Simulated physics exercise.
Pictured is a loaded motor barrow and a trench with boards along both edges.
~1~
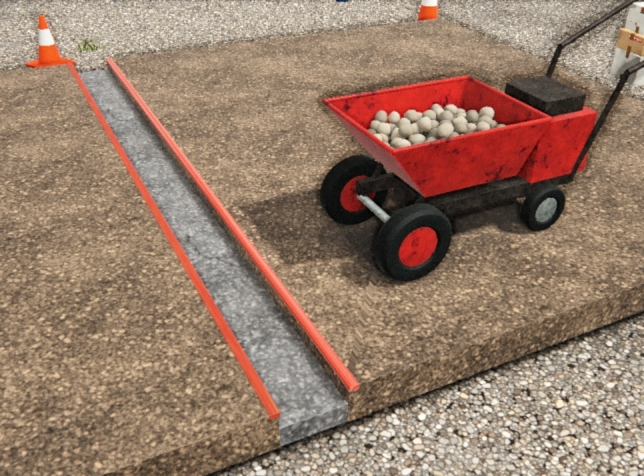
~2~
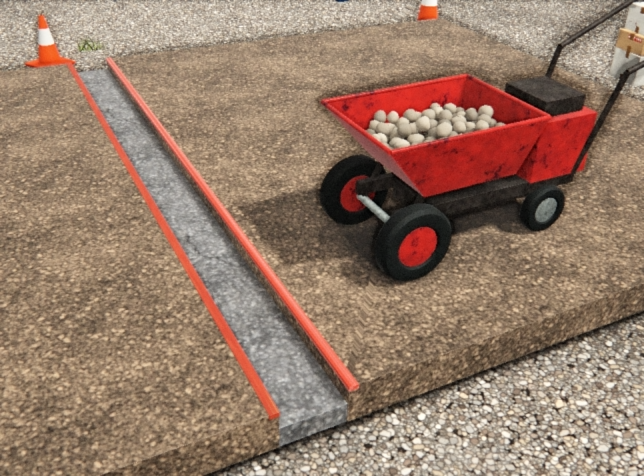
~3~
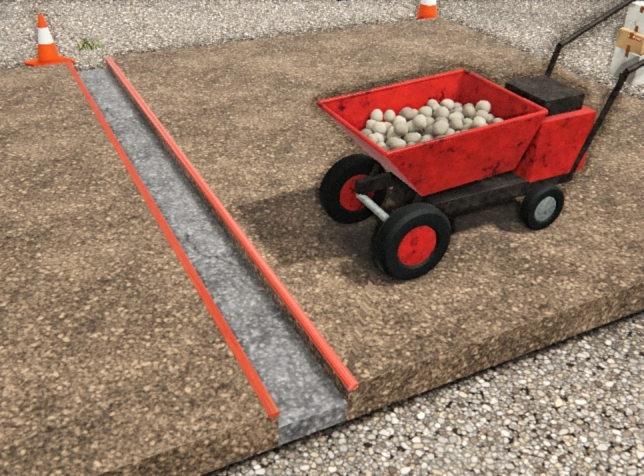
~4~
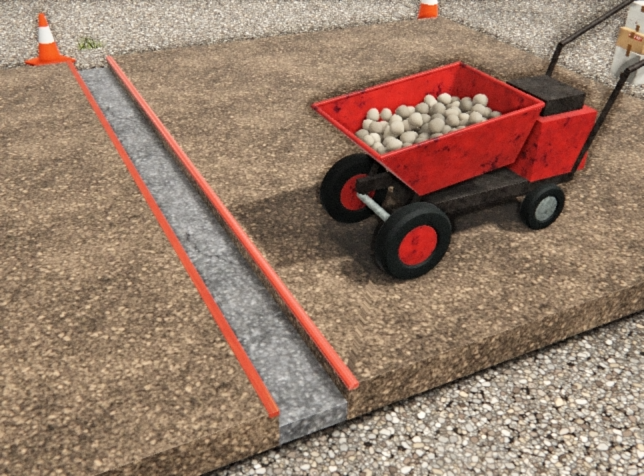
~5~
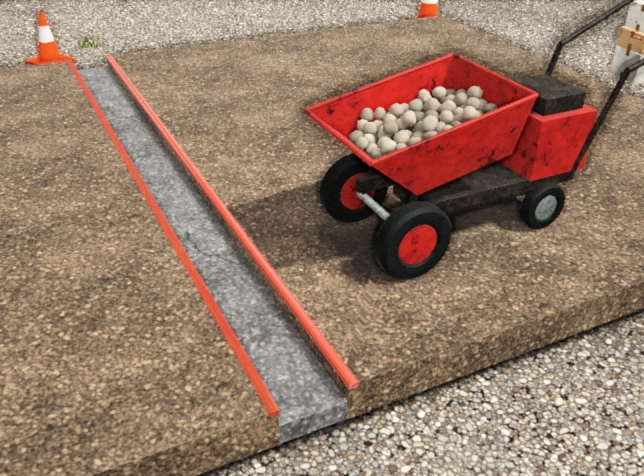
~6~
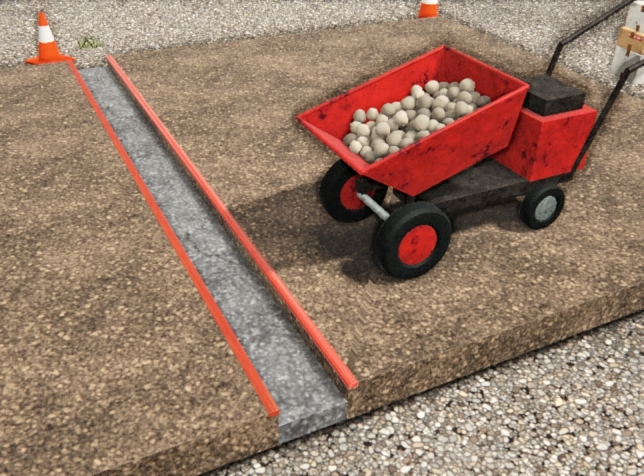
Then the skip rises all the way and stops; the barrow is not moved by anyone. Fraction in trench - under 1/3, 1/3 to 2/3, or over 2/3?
The share in the trench is beyond two thirds.
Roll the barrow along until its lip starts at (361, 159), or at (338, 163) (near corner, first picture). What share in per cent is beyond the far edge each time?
Around 30 and 60 per cent respectively.
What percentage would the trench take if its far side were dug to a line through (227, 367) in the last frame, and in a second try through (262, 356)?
The first case gives close to 80 per cent and the second close to 60 per cent.
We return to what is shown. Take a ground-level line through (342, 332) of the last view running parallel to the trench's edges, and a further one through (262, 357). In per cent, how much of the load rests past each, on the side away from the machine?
Estimate: 90 % and 20 %, respectively.
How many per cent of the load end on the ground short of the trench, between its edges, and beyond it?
In per cent, short 10, between 75 and beyond 5.
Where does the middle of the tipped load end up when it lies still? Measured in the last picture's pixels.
Resting centre, last picture - approx. (238, 281).
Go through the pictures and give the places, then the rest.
In the first picture, lip of the skip at (392, 152), level; top of the load at (431, 127), river pebbles; first edge of the trench at (320, 340); far edge at (246, 364), the trench over half as wide as the skip, and shallow for its width.
In the second picture, lip of the skip at (391, 153), level; top of the load at (430, 126).
In the third picture, lip of the skip at (386, 155), tipped barely; top of the load at (442, 124).
In the fourth picture, lip of the skip at (380, 158), tipped a little; top of the load at (451, 115).
In the fifth picture, lip of the skip at (371, 164), tipped a little; top of the load at (459, 115).
In the sixth picture, lip of the skip at (362, 172), tipped clearly; top of the load at (452, 110); first edge of the trench at (319, 338); far edge at (245, 361).
Soon after the last picture, skip tipped steeply; all in the skip.
A little later, skip tipped right over; about two thirds in the skip; a stray few short of the trench; about a third in or heaped over the trench; a stray few falling.
Later still, skip tipped right over; a small part in the skip; a small part short of the trench; most in or heaped over the trench; a small part beyond it.
At rest, skip tipped right over; a small part in the skip; a small part short of the trench; most in or heaped over the trench; a small part beyond it.
